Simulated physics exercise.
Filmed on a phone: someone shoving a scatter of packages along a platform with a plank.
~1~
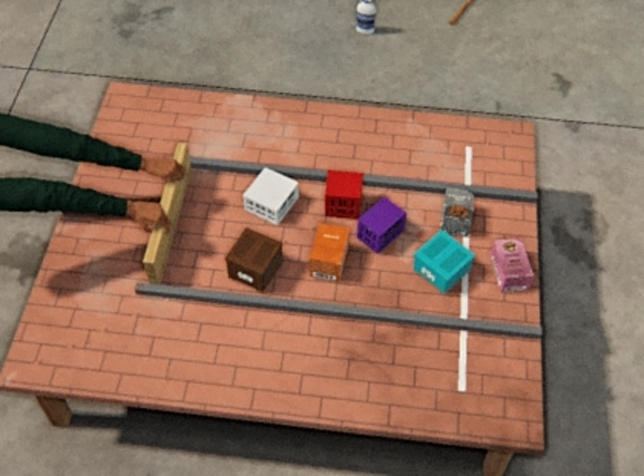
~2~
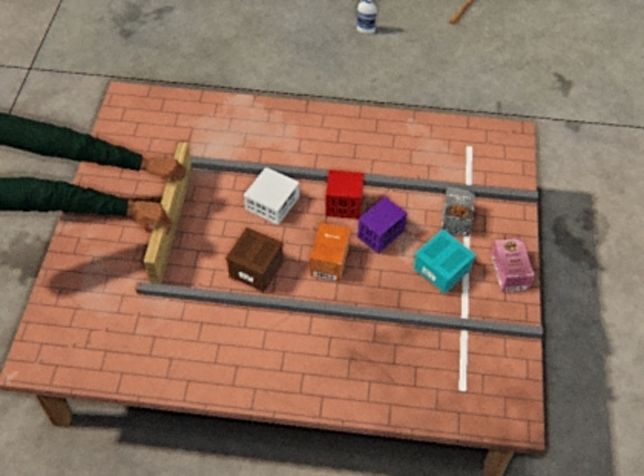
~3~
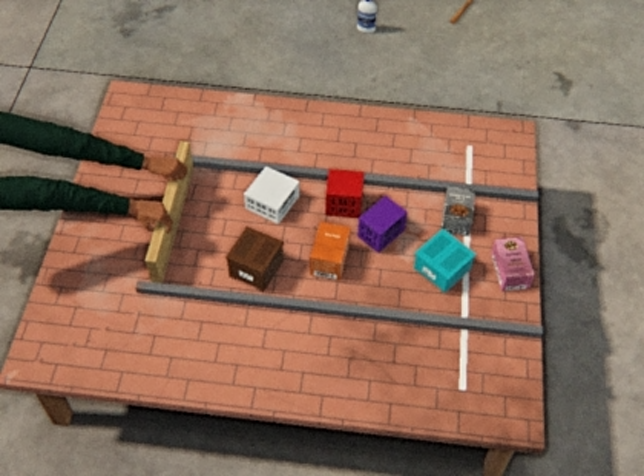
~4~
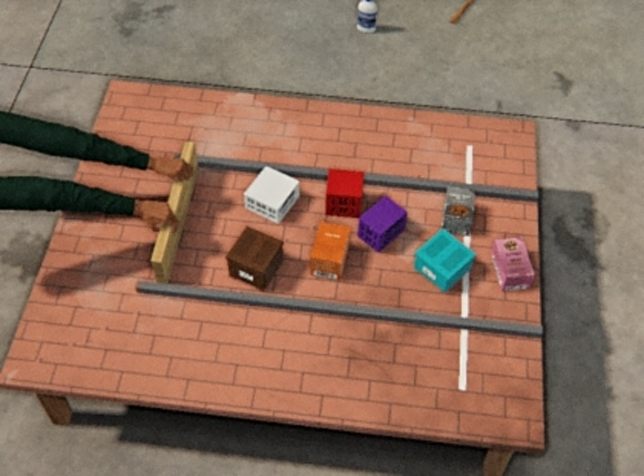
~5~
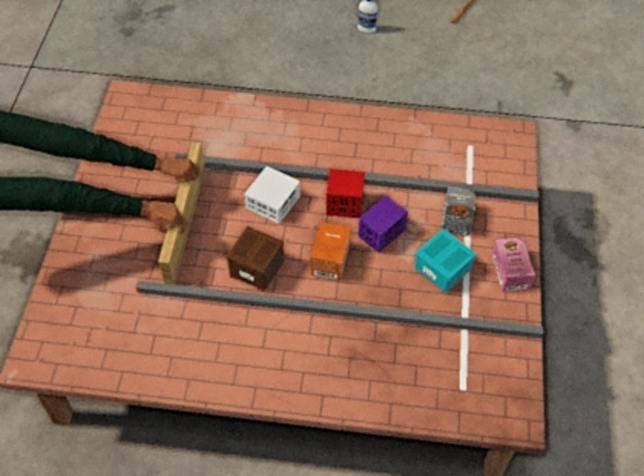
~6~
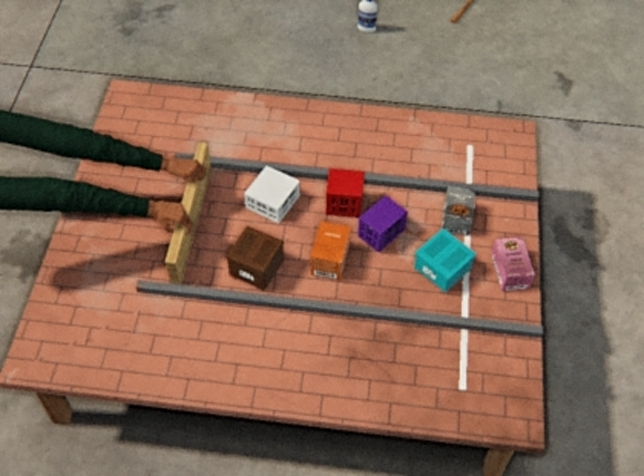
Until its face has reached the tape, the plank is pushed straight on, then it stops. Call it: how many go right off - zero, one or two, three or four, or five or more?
Three or four go off.
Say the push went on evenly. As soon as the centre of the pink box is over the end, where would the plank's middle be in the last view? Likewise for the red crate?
Roughly at (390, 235) and roughly at (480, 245).
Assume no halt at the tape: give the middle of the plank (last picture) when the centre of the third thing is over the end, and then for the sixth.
Its centre point is roughly (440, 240) and later (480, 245).
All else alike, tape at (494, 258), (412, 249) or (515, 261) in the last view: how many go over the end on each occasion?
6, 1, 6.
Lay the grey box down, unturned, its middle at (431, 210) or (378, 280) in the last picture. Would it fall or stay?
The grey box is gone the first time and stays put the second time.
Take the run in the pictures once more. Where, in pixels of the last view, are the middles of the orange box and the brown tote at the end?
The orange box comes to rest close to (526, 274), while the brown tote rests close to (489, 280).
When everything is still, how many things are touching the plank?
2 end up touching it.
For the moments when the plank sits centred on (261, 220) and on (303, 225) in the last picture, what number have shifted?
I count 2 first and 5 after.
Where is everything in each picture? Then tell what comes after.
Pink box (511, 265); grey box (457, 212); turquoise tote (443, 262); plank (169, 213); tape (466, 257), in the first picture.
Grey box (458, 212); plank (170, 212), in the second picture.
Turquoise tote (444, 261); brown tote (256, 259), in the third picture.
Pink box (512, 264); white crate (272, 195), in the fourth picture.
Grey box (459, 211); orange box (331, 251), in the fifth picture.
Pink box (512, 264); grey box (459, 211); turquoise tote (444, 261); plank (190, 213); tape (467, 255), in the sixth picture.
Early on, none off yet; pink box at rest near (512, 264); grey box at rest near (459, 211); turquoise tote at rest near (444, 261).
A while later, none off yet; pink box at rest near (512, 264); grey box moving near (462, 210); turquoise tote moving near (446, 261).
Further along, none off yet; pink box leaning well over near (562, 272); grey box travelled about its own width near (515, 211); turquoise tote travelled well along near (517, 269).
Finally, the number that fall off is three or four; lost, purple crate, turquoise tote, grey box and pink box.
